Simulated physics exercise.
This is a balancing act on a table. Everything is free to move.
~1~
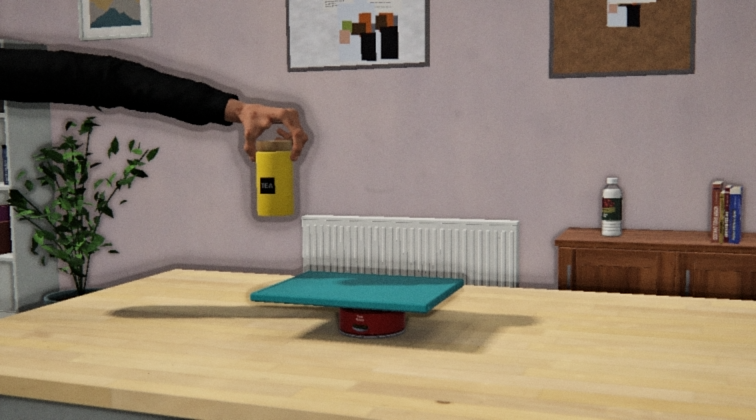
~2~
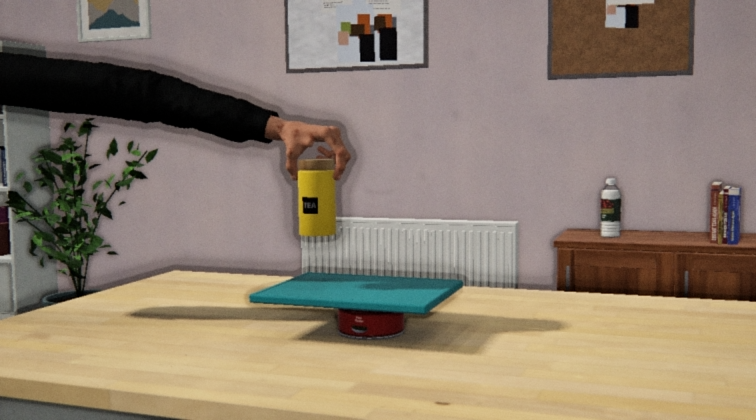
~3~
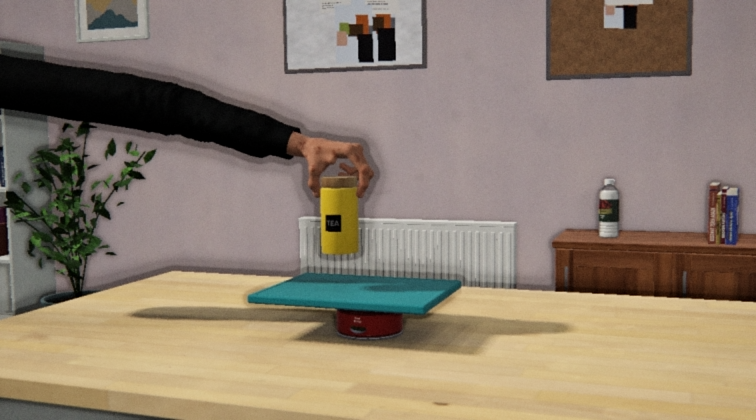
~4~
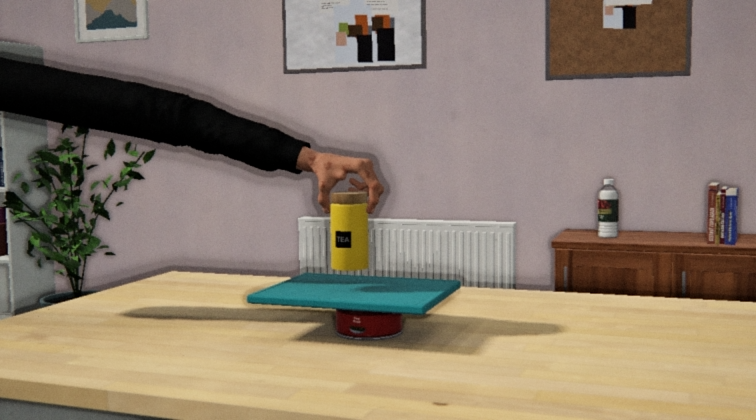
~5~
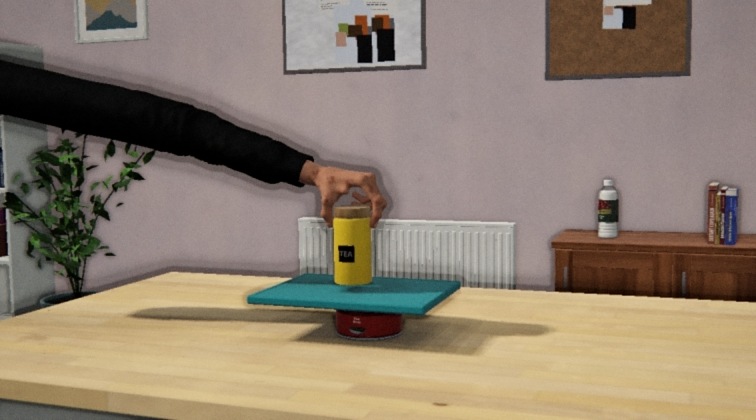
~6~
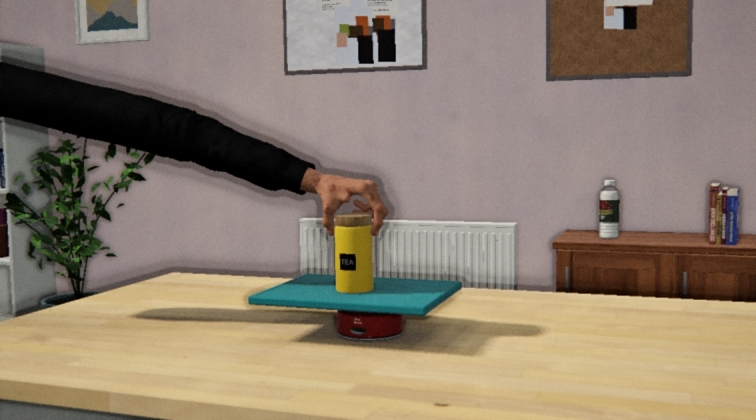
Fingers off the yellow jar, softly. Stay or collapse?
Here the stack stays up.
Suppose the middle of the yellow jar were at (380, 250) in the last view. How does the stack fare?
Then it keeps its balance.
Then, 0.80 s after the last picture, nothing has stirred.
Then, 1.70 s after the last picture, yellow jar resting near (354, 253).
At rest, all 3 in place. Seen from the same camera at the end, yellow jar near (354, 253). The stack keeps its balance.
